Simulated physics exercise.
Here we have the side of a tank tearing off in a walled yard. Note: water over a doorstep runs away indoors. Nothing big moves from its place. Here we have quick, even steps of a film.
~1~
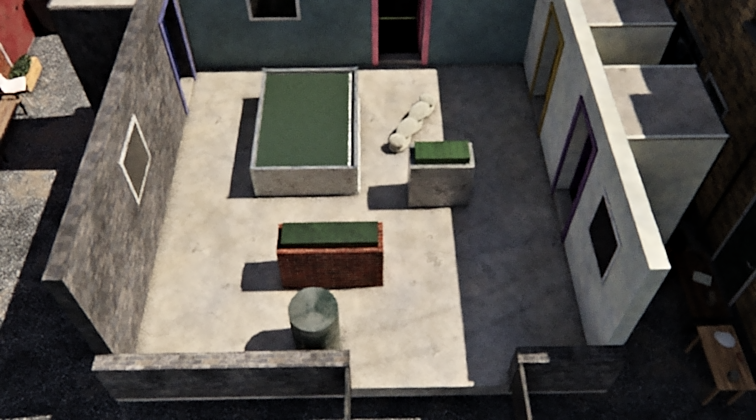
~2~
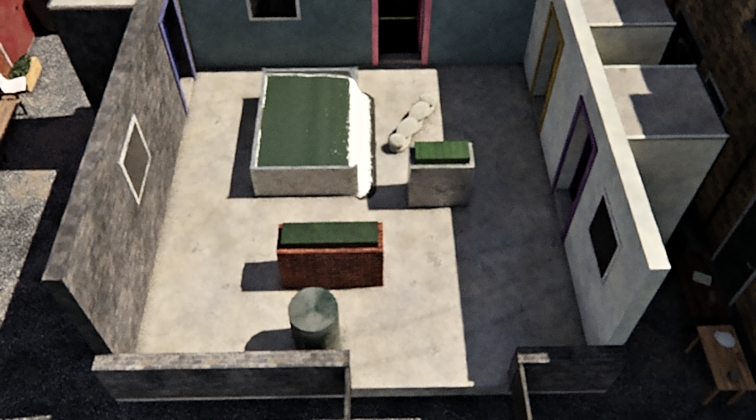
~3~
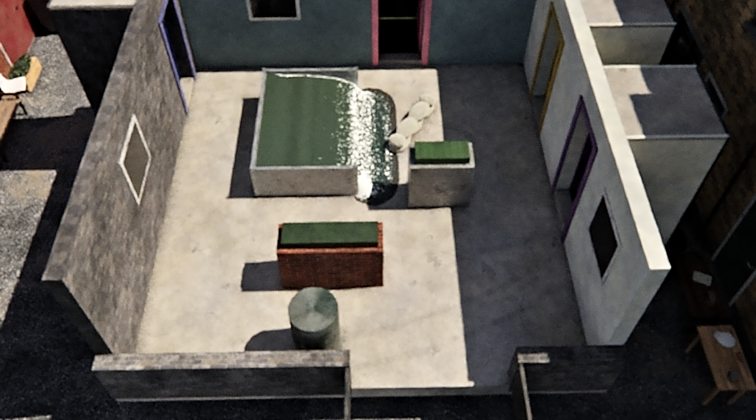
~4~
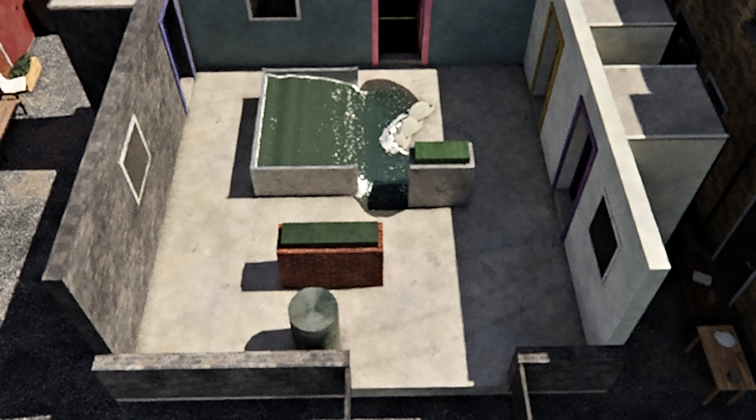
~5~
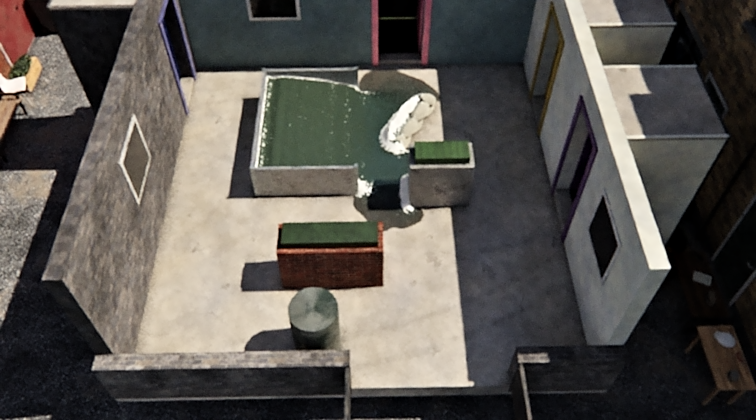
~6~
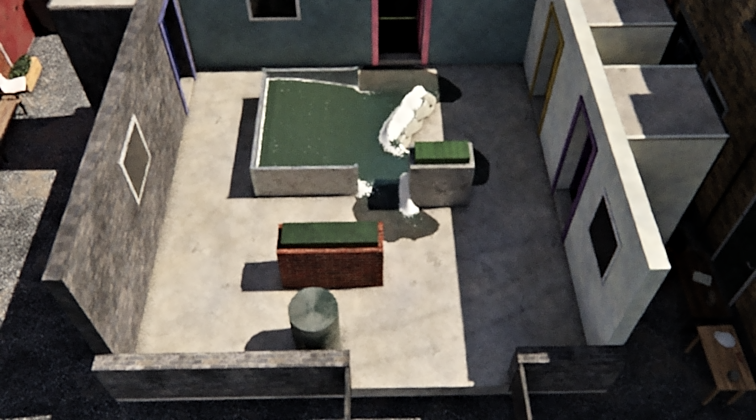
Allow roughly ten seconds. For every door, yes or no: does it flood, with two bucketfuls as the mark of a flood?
Purple door: No, blue door: No, pink door: Yes, yellow door: Yes.
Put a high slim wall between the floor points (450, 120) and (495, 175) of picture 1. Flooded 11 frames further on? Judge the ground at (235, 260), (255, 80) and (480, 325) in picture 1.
Results in sequence: Bone-dry / bone-dry / swamped.
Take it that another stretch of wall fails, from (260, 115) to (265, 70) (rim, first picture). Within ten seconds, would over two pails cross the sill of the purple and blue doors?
Lab note: Purple door below the mark, blue door above the mark.
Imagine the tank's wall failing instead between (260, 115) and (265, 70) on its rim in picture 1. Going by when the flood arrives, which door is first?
It's the one in blue that comes first.
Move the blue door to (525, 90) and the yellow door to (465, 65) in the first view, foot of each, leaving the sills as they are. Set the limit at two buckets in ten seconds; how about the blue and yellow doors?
Then: The blue door floods, the yellow door lets more in.
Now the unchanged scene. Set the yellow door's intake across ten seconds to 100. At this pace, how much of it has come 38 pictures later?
Around 100 percent.
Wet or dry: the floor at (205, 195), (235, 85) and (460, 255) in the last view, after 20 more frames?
In that order the points end up high and dry, high and dry and soaked.
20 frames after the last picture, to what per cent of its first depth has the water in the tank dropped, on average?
20 percent or so.
A moment on, water covers 30 % of the floor; the purple door not reached, the blue door not reached, the pink door under two buckets in, the yellow door not reached.
Next, water covers 45 % of the floor; the purple door wet at the sill, nothing in, the blue door not reached, the pink door far over two buckets in, the yellow door under two buckets in.
Then, water covers 60 % of the floor; the purple door wet at the sill, nothing in, the blue door not reached, the pink door far over two buckets in, the yellow door over two buckets in.
Later, water covers 70 % of the floor; the purple door wet at the sill, nothing in, the blue door wet at the sill, nothing in, the pink door far over two buckets in, the yellow door far over two buckets in.
In the end, water covers 85 % of the floor; the purple door wet at the sill, nothing in, the blue door under two buckets in, the pink door far over two buckets in, the yellow door far over two buckets in.
